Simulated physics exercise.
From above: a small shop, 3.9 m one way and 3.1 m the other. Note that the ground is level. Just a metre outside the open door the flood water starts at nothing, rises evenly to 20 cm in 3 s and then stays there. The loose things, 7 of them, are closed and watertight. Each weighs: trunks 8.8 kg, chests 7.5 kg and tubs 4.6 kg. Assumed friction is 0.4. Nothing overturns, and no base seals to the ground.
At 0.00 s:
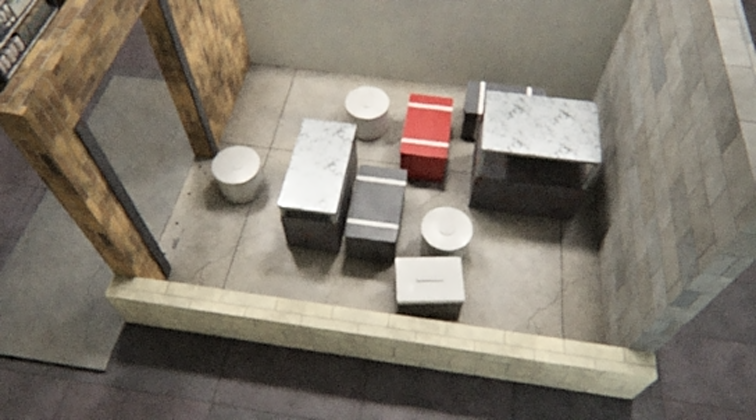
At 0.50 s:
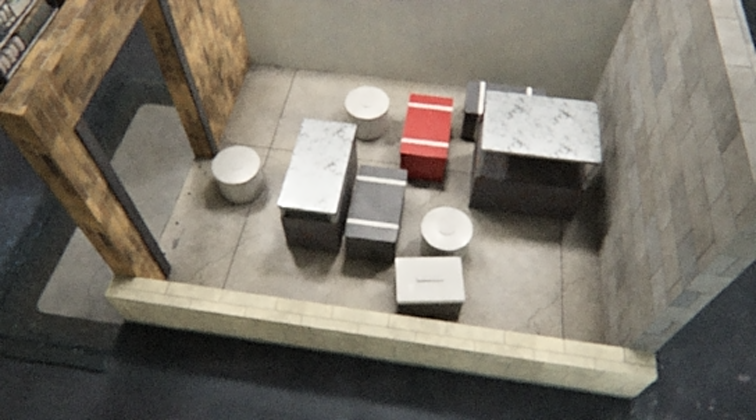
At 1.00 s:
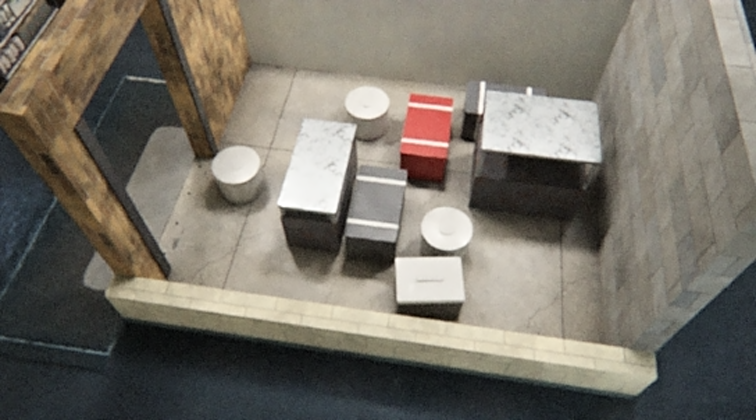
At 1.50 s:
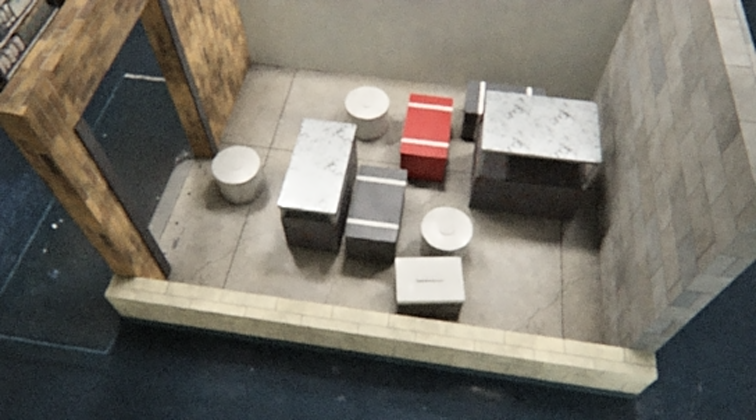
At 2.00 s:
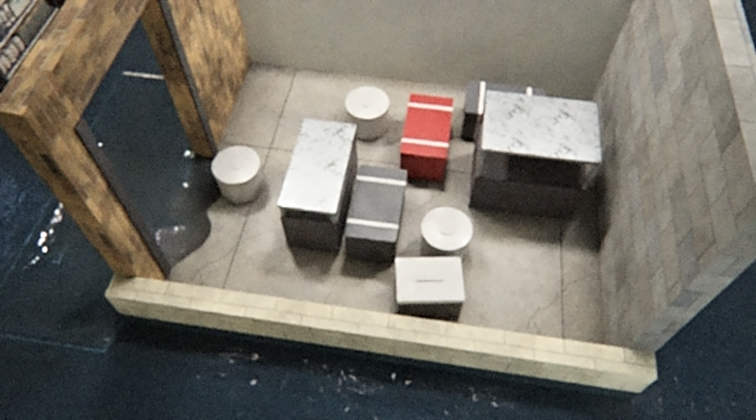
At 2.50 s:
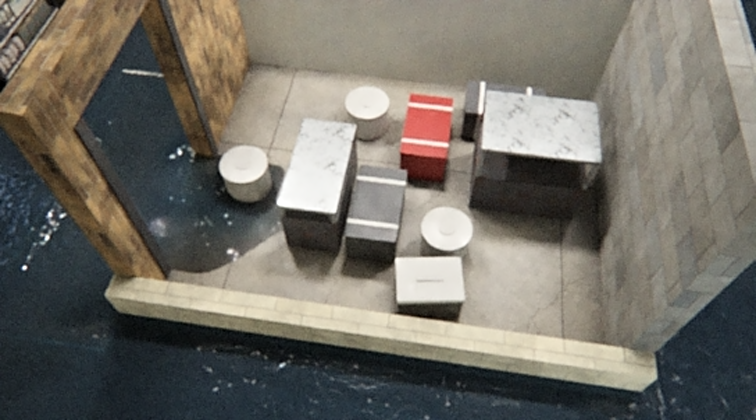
Small shop seen from above, dark water spreading outside, then entering through the left doorway and nudging a pale tub slightly right.
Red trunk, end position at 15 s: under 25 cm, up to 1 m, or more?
Up to 1 m.
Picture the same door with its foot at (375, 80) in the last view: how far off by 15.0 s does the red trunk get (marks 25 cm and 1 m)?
Well, the red trunk really gets moving far.
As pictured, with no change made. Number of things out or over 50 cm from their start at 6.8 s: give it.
At that time I count 3.
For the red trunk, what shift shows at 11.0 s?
About 50 cm out of place.
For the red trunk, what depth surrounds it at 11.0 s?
Near 8 cm deep.
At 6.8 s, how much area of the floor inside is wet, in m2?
Roughly 10.5 m2 of it is wet.
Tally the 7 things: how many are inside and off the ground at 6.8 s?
My tally comes to 4.
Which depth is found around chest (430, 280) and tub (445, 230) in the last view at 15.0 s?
Around 19 cm and 14 cm.
After 3.5 s the red trunk is near (428, 124), 0.0 m from its start, aground; 1 afloat.
After 6.8 s the red trunk is near (442, 133), 0.2 m from its start, aground; 4 afloat.
After 11.0 s the red trunk is near (384, 104), 0.5 m from its start, afloat; 7 afloat.
After 15.0 s the red trunk is near (383, 85), 0.6 m from its start, afloat; 7 afloat.
